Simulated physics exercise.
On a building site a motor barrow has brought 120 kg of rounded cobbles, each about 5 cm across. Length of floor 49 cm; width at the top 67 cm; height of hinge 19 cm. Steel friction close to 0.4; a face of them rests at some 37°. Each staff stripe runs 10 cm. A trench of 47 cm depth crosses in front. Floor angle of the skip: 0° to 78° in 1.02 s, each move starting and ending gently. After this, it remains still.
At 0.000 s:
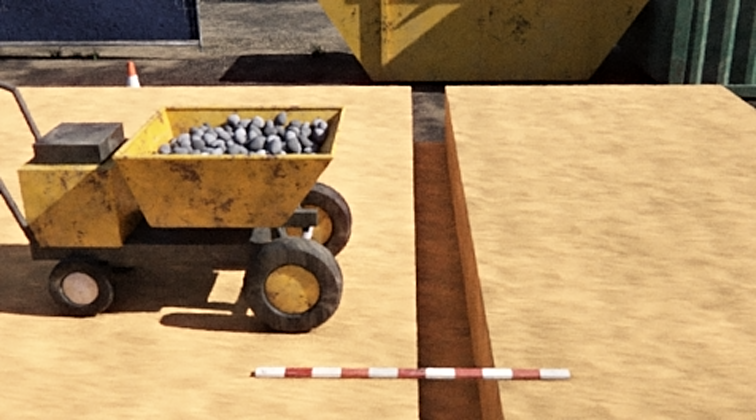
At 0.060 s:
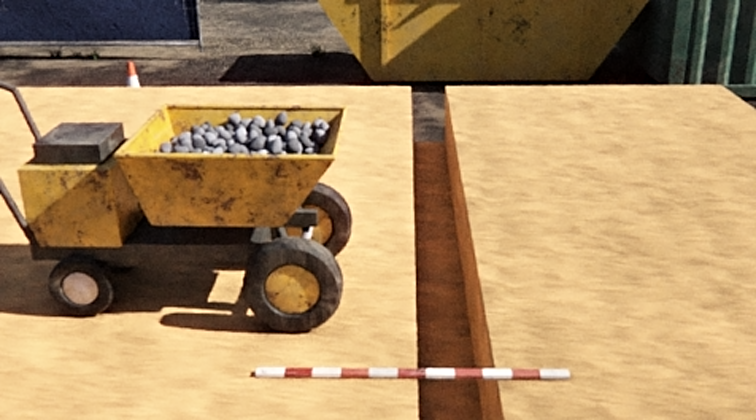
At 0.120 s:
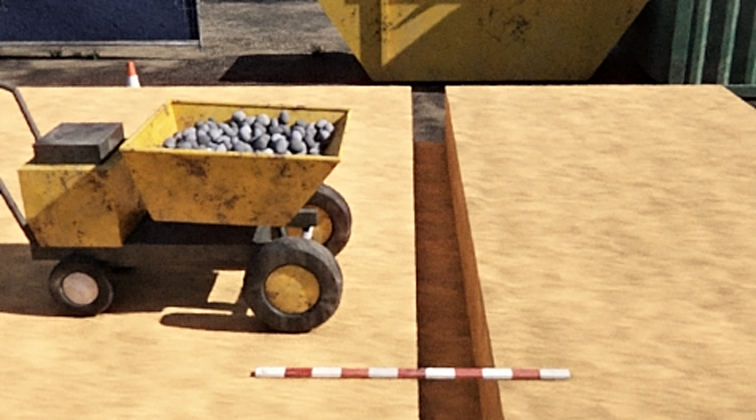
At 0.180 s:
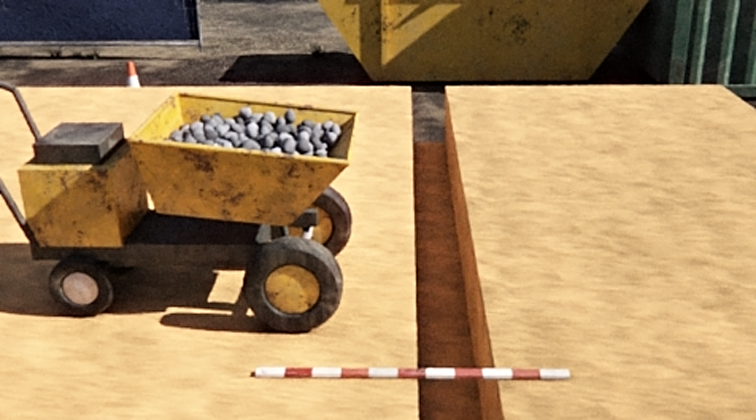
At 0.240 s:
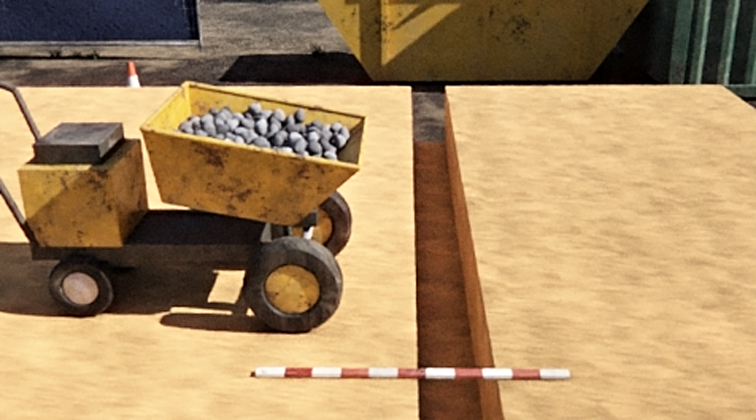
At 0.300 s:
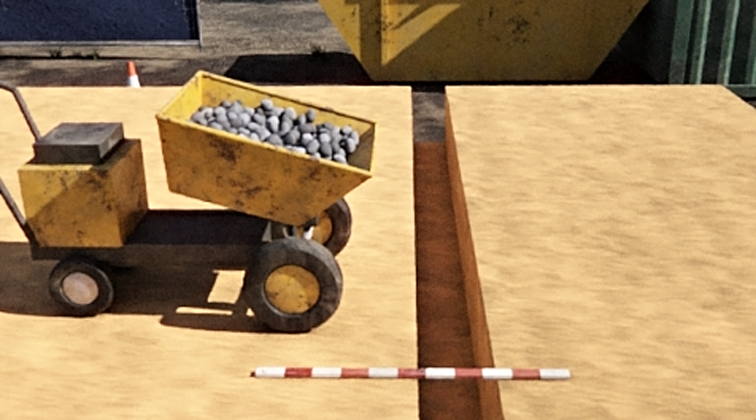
To begin with, a yellow motor barrow loaded with rounded grey cobbles stands still beside a trench, its skip level. The skip then starts to tilt gently, its left end rising away from the chassis as the right-hand lip slants downward. The slope steepens steadily, and the stones shift slightly inside.
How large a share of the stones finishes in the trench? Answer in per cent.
A share of about 62 per cent.
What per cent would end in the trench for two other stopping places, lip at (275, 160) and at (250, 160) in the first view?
Near 90 and near 65 percent.
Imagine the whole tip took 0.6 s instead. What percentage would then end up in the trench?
About 45 percent, I'd say.
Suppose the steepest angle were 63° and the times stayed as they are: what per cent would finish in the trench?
Some 50% would finish there.
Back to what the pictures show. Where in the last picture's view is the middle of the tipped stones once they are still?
I'd point to around (467, 362).
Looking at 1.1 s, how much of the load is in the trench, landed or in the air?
Approx. 25 % of the load.
After 0.8 s the floor is at 65°; 100 % in the skip; the foremost stones are at (434, 227).
After 1.1 s the floor is at 78°; 52 % in the skip, 26 % in the trench, 22 % past the trench; the foremost stones are at (575, 305).
After 1.5 s the floor is at 78°; 16 % in the skip, 46 % in the trench, 38 % past the trench; the foremost stones are at (702, 305).
After 3.4 s the floor is at 78°; 0 % in the skip, 62 % in the trench, 38 % past the trench; the foremost stones are past the picture's edge.
